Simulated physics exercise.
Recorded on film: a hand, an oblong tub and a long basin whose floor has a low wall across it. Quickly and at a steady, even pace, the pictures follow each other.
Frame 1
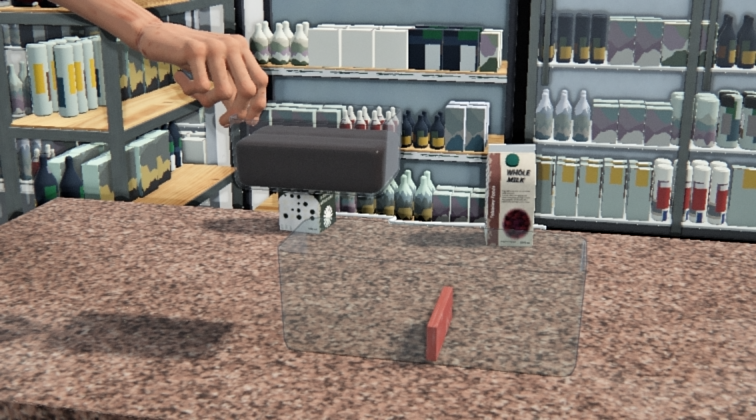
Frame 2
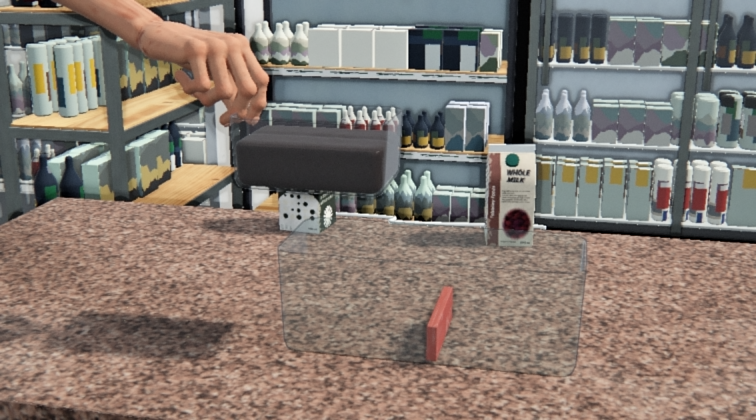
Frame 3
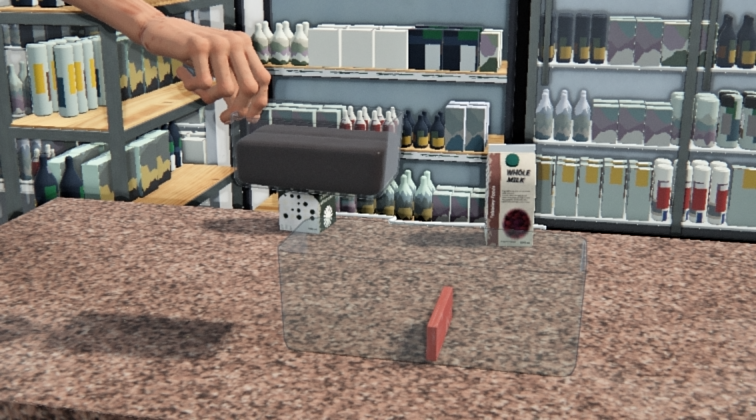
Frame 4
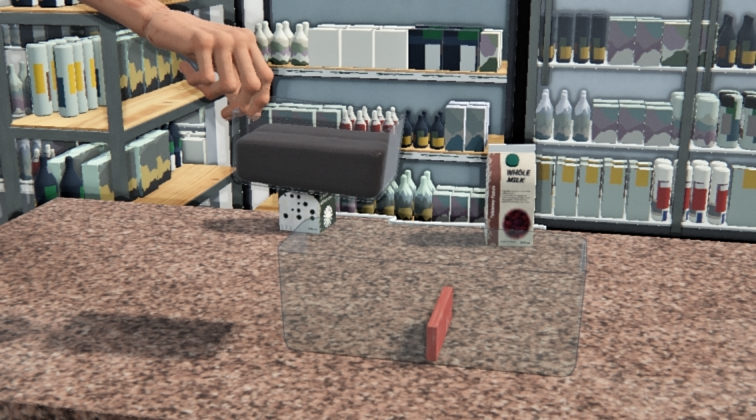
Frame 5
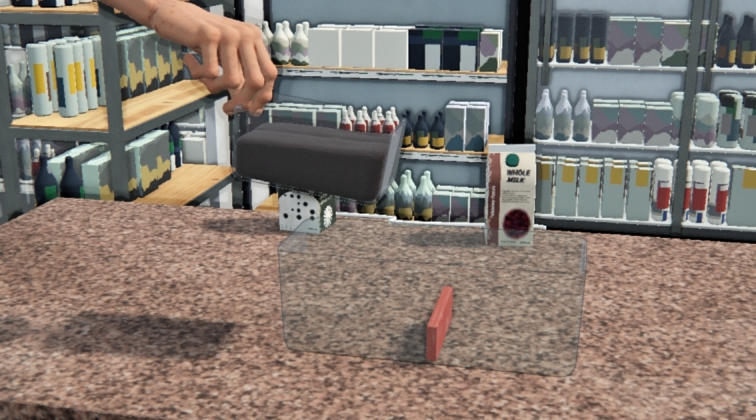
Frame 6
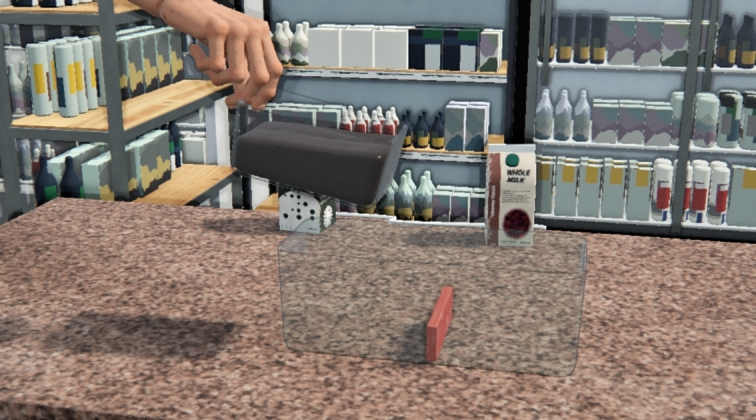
A hand hovers above a dark oblong tub as it tilts slightly over a clear basin.
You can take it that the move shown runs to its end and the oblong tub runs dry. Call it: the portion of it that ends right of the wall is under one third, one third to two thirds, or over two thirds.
One third to two thirds.
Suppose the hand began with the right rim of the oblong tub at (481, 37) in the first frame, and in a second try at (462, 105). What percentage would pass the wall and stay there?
About 70 % the first time, about 80 % the second.
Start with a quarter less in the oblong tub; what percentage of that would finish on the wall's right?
About 25 per cent.
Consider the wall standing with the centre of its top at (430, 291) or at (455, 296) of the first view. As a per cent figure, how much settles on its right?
Roughly 50 % and 15 %.
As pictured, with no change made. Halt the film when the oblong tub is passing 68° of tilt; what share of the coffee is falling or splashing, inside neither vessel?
About 35 per cent.
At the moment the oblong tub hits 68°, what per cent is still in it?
Some 50 in a hundred has yet to spill out.
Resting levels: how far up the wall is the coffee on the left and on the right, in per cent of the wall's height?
50 per cent for the left part, 50 for the right.
A moment on, the oblong tub is tipped part way and 51 per cent is still to pour, 3 is left of the wall and 10 right of it.
Next, the oblong tub is tipped on its side and 14 per cent is still to pour, 35 is left of the wall and 43 right of it.
Then the oblong tub is tipped on its side and 3 per cent is still to pour, 48 is left of the wall and 41 right of it.
Later the oblong tub is tipped on its side and 0 per cent is still to pour, 51 is left of the wall and 41 right of it.
Finally, 52 per cent lies left of the wall, 41 right of it and 7 outside.
